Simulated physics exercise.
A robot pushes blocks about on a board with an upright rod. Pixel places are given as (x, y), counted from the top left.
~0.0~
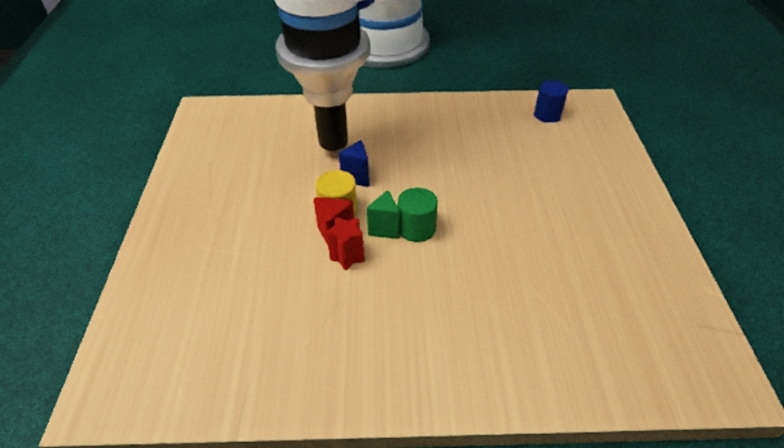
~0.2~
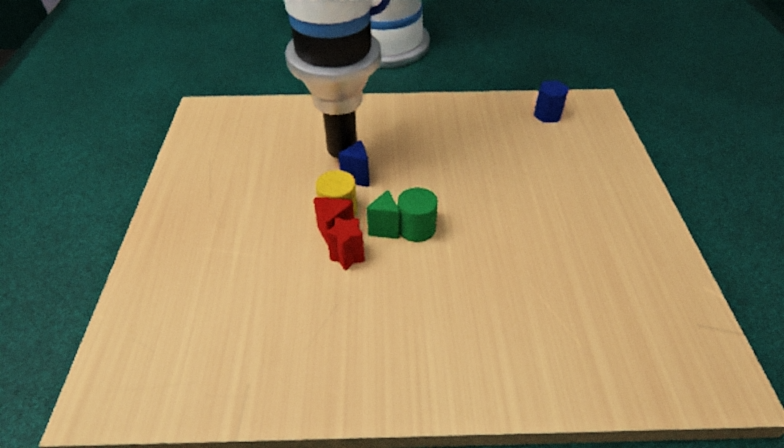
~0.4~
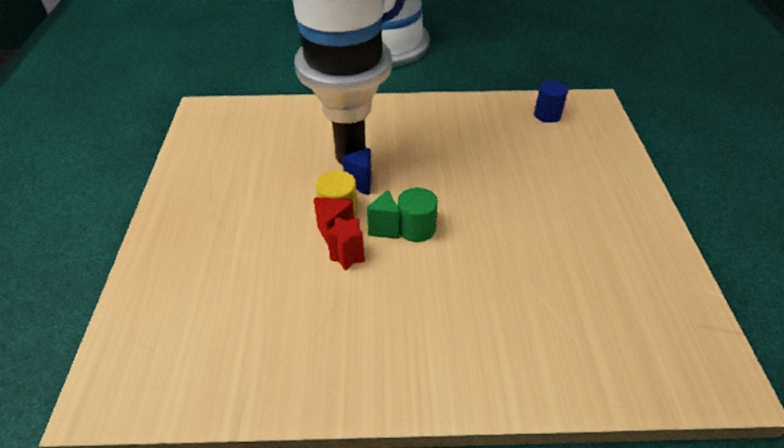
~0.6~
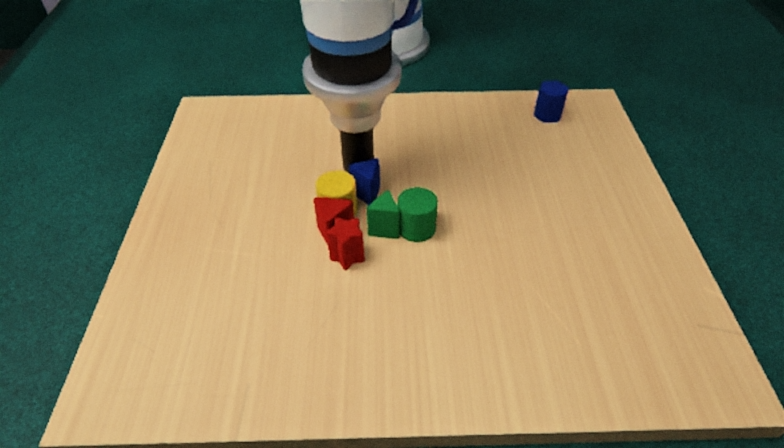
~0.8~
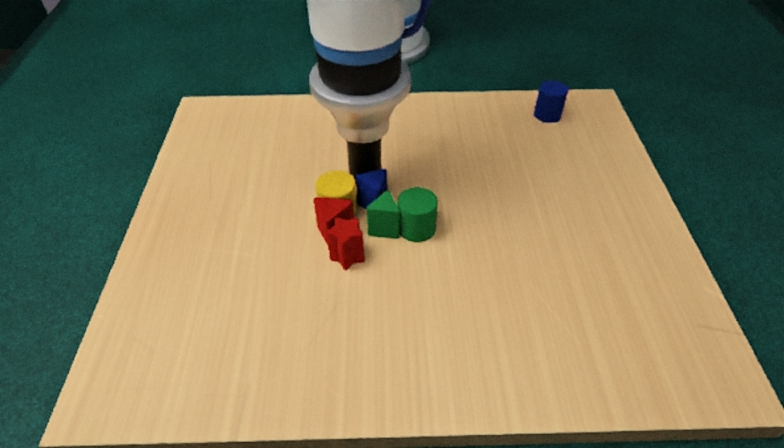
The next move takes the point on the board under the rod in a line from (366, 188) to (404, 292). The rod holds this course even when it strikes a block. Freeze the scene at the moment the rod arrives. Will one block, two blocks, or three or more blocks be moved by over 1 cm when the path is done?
I reckon the push displaces two of the blocks by more than 1 cm.
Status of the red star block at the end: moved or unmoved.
Well, the red star block holds its place.
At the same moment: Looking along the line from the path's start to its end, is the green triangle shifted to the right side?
I'd say no.
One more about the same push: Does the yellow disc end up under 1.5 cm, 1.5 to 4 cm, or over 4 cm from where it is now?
Short: Under 1.5 cm.
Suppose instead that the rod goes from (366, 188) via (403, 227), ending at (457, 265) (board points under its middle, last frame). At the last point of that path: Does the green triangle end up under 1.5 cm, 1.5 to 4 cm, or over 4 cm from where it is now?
That block covers upwards of 4 cm.
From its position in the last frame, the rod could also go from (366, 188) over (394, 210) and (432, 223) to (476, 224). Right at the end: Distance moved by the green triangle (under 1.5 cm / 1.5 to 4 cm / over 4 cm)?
Between 1.5 and 4 cm.
The first path, step by step. One third of the way, rod (377, 208); blue triangle (389, 210), turned 15° anticlockwise; green triangle (400, 231), turned 20° clockwise.
Two thirds of the way, rod (390, 243); blue triangle (414, 241), turned 40° anticlockwise; green triangle (421, 259), turned 55° clockwise; green disc (422, 202).
At the end, rod (404, 282); yellow disc still; red star block still; blue triangle (437, 266), turned 65° anticlockwise; green triangle (442, 286), turned 35° clockwise; green disc (422, 202).
